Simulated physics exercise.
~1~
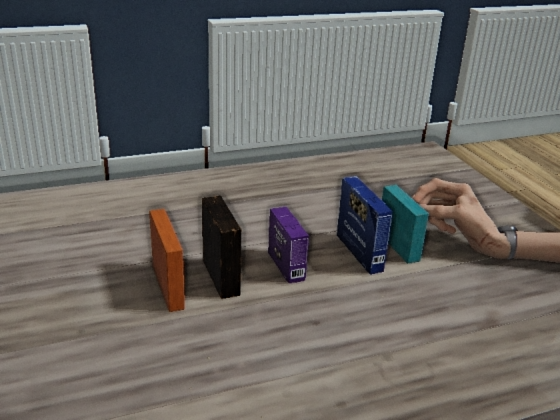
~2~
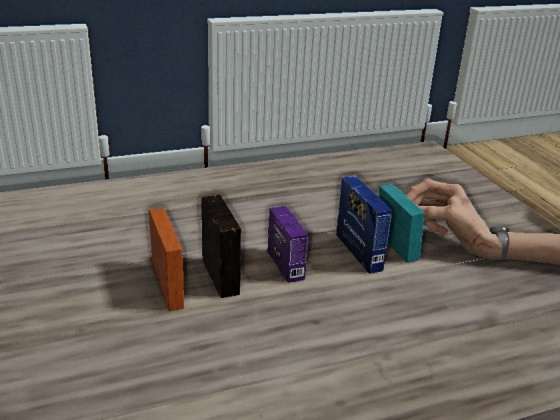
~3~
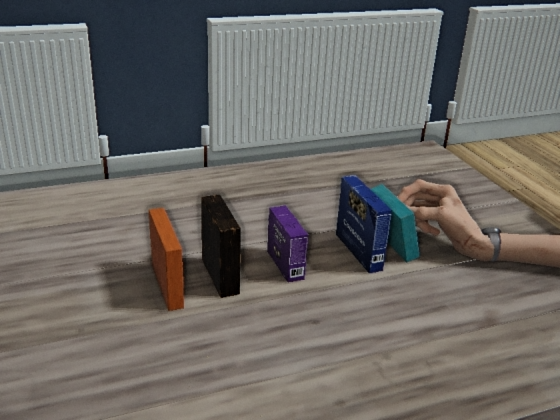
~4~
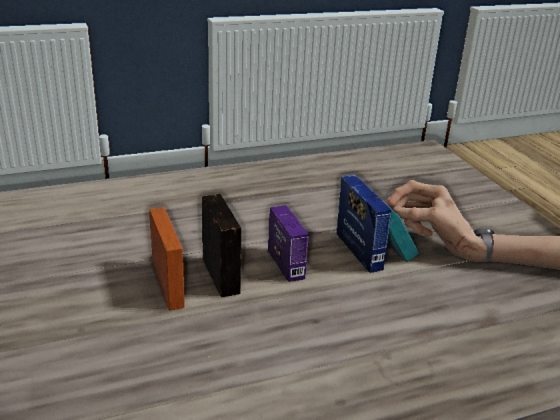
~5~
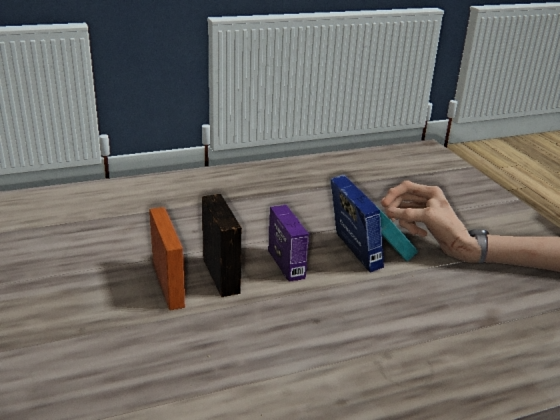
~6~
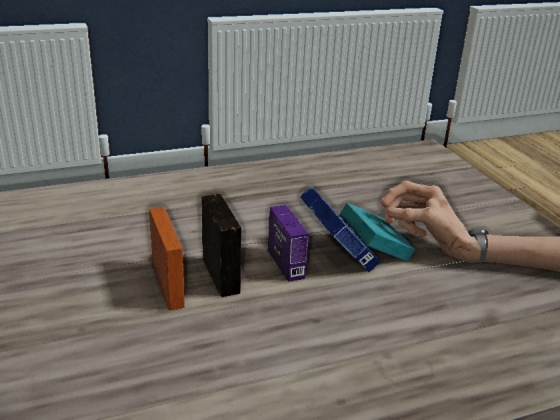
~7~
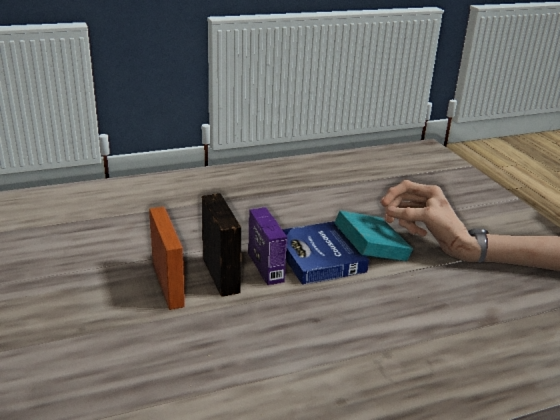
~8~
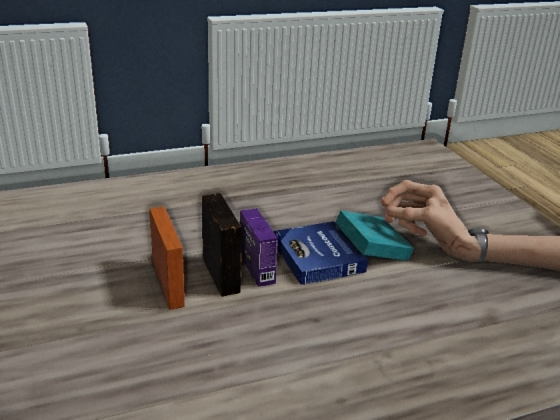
A hand tipped a turquoise block leftward into a blue packet, which toppled and pushed the upright purple packet closer to a black board. The blue packet ended flat with the turquoise block resting against it, while the purple, black and orange pieces stayed standing.
